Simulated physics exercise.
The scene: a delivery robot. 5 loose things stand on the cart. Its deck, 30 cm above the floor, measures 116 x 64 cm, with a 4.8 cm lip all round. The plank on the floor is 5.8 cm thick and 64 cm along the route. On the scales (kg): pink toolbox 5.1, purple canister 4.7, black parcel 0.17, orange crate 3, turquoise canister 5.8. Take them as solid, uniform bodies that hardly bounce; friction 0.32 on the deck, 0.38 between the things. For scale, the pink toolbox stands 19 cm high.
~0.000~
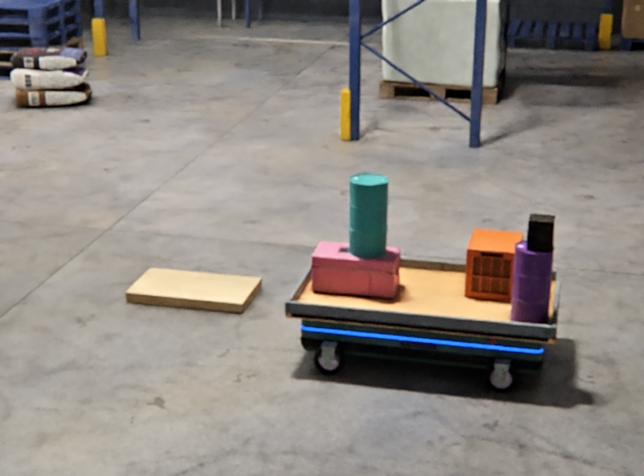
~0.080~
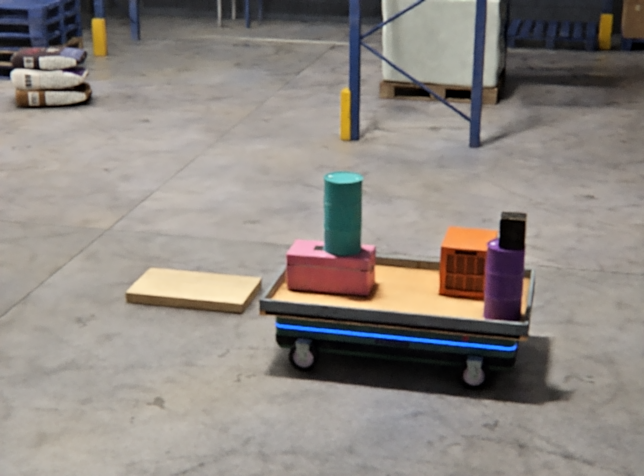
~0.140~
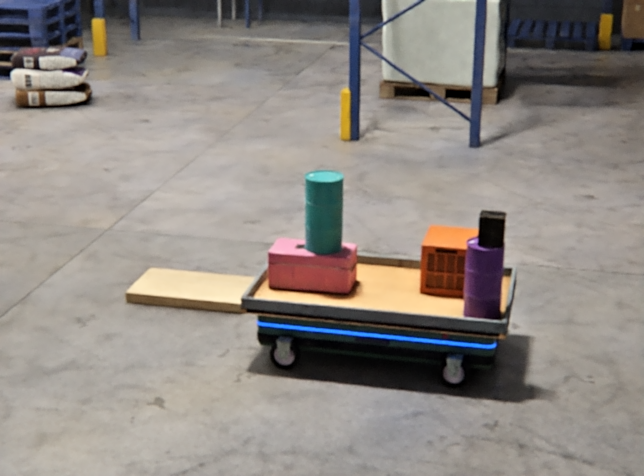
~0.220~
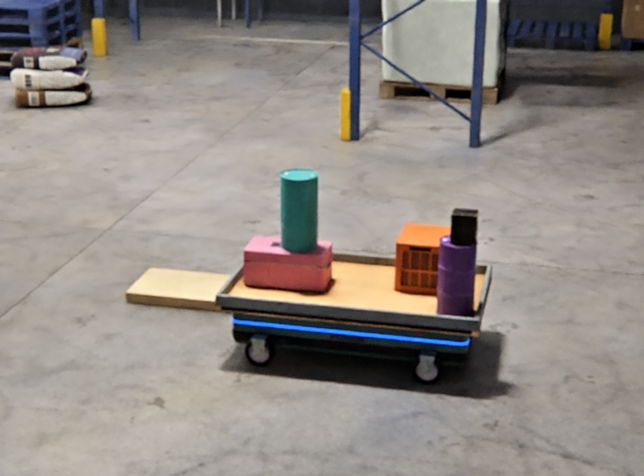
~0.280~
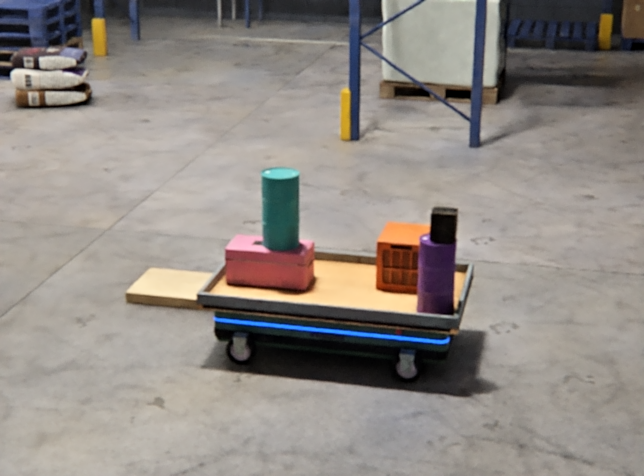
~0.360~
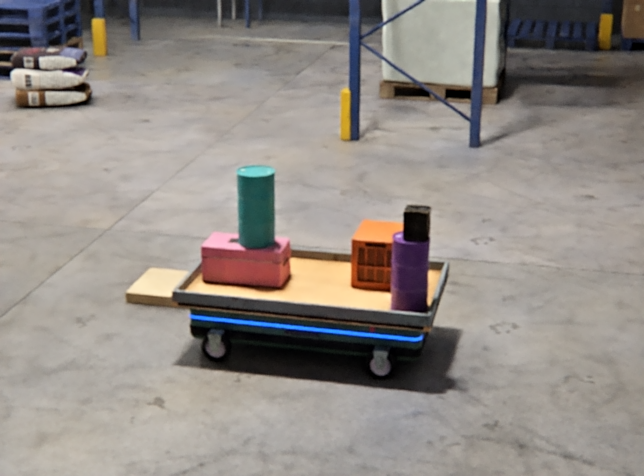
A low flat cart carrying a turquoise canister on a pink toolbox, an orange crate, and a black parcel on a purple canister rolled steadily left across the concrete floor, passing in front of a plank.
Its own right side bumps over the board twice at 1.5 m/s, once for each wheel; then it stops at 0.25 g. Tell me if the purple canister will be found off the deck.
The purple canister gets thrown off.
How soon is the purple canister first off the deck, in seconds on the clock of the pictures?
At about 1.4 s.
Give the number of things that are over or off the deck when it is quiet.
That comes to 3.
Around 0.86 s, cart 129 cm along; turquoise canister at 49° to upright; pink toolbox at 3° to upright; orange crate shifted 3 cm.
Around 1.36 s, cart 204 cm along; black parcel and turquoise canister now off the deck; purple canister at 44° to upright near (76, 249); orange crate at 3° to upright.
Around 1.76 s, cart 256 cm along; purple canister now off the deck; orange crate shifted 8 cm; pink toolbox shifted 4 cm.
Finally (2.6 s), off the deck, purple canister, black parcel and turquoise canister; the other 2 still in place (within 10 cm).
